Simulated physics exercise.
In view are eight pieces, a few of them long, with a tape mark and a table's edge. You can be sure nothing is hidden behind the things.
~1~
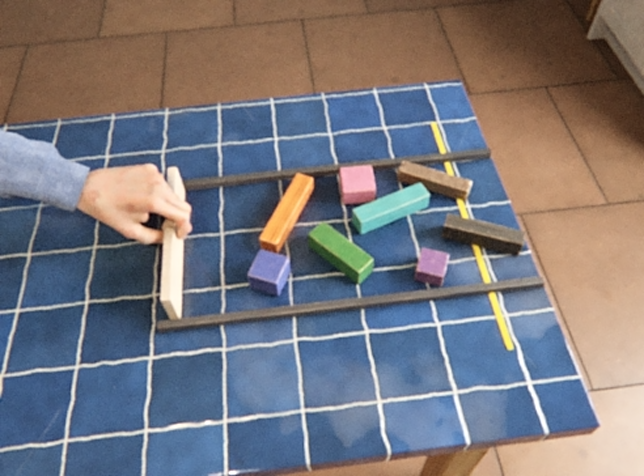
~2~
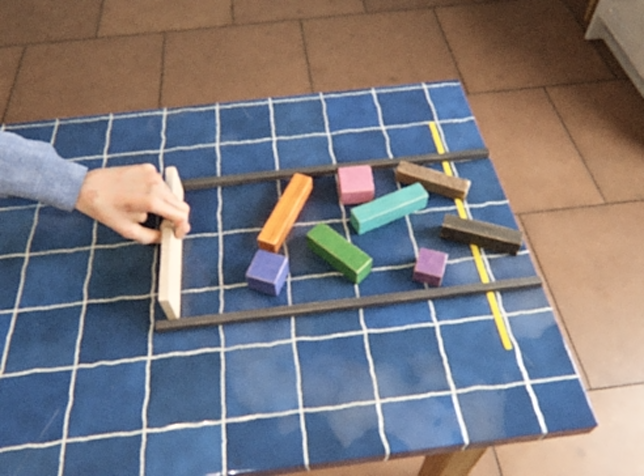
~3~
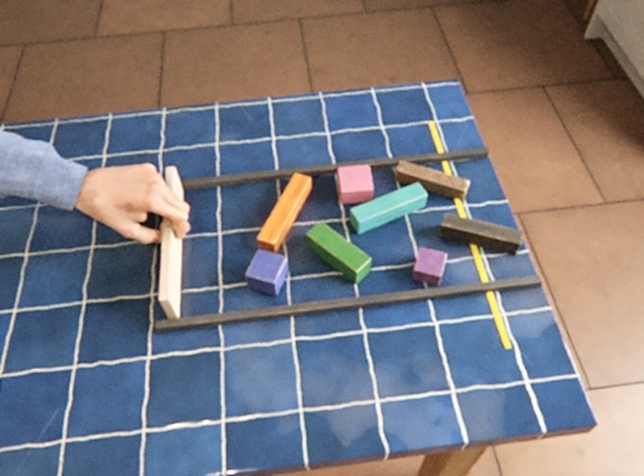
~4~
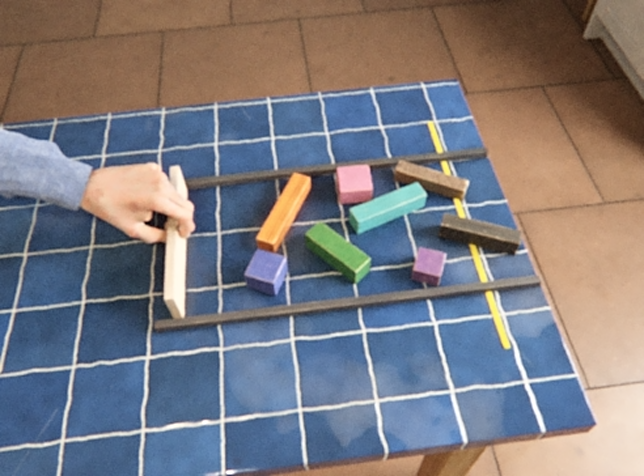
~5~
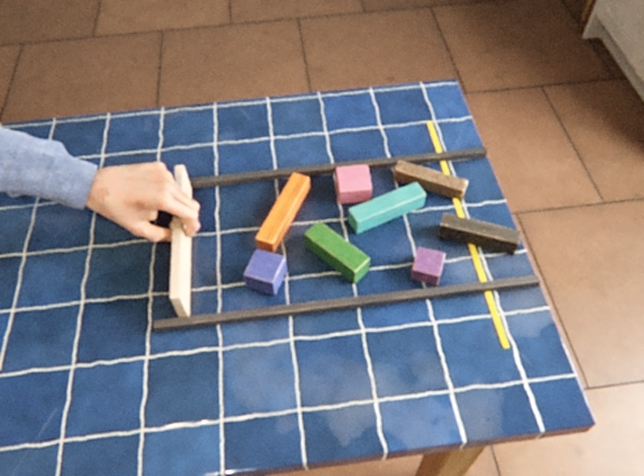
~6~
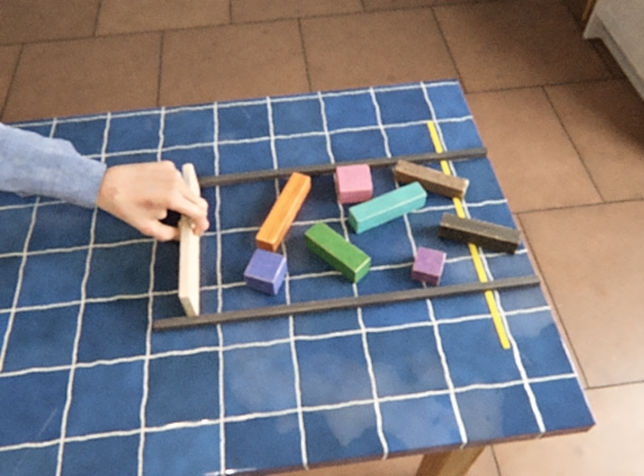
To begin with, a hand holds a pale wooden board upright at the left end of two dark rails on a blue tiled table, with eight colored blocks lying still to its right. Then the hand slides the board slightly rightward, a small gap still separating it from the blocks.
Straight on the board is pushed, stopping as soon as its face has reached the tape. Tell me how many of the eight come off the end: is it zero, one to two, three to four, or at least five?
Three or four drop.
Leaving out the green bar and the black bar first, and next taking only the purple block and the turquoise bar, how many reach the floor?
Try one: 2; try two: 2.
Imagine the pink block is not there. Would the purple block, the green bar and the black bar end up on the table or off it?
As for the purple block, it is retained; the green bar is retained; the black bar is not retained.
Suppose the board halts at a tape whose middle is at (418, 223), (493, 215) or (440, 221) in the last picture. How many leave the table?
Tallies in the order asked: 0, 6, 1.
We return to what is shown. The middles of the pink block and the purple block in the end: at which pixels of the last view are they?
The pink block ends up near (483, 168), and the purple block near (527, 263).
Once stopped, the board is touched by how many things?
Well, it touches 2.
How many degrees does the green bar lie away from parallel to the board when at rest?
The angle is about 20 degrees.
Early on, none off yet; black bar at rest near (479, 234); brown bar at rest near (430, 180); purple block at rest near (428, 266).
A while later, none off yet; black bar at rest near (479, 234); brown bar travelled a little near (456, 167); purple block travelled about its own width near (461, 268).
Finally, the number that fall off is three or four; lost, turquoise bar, brown bar and black bar.
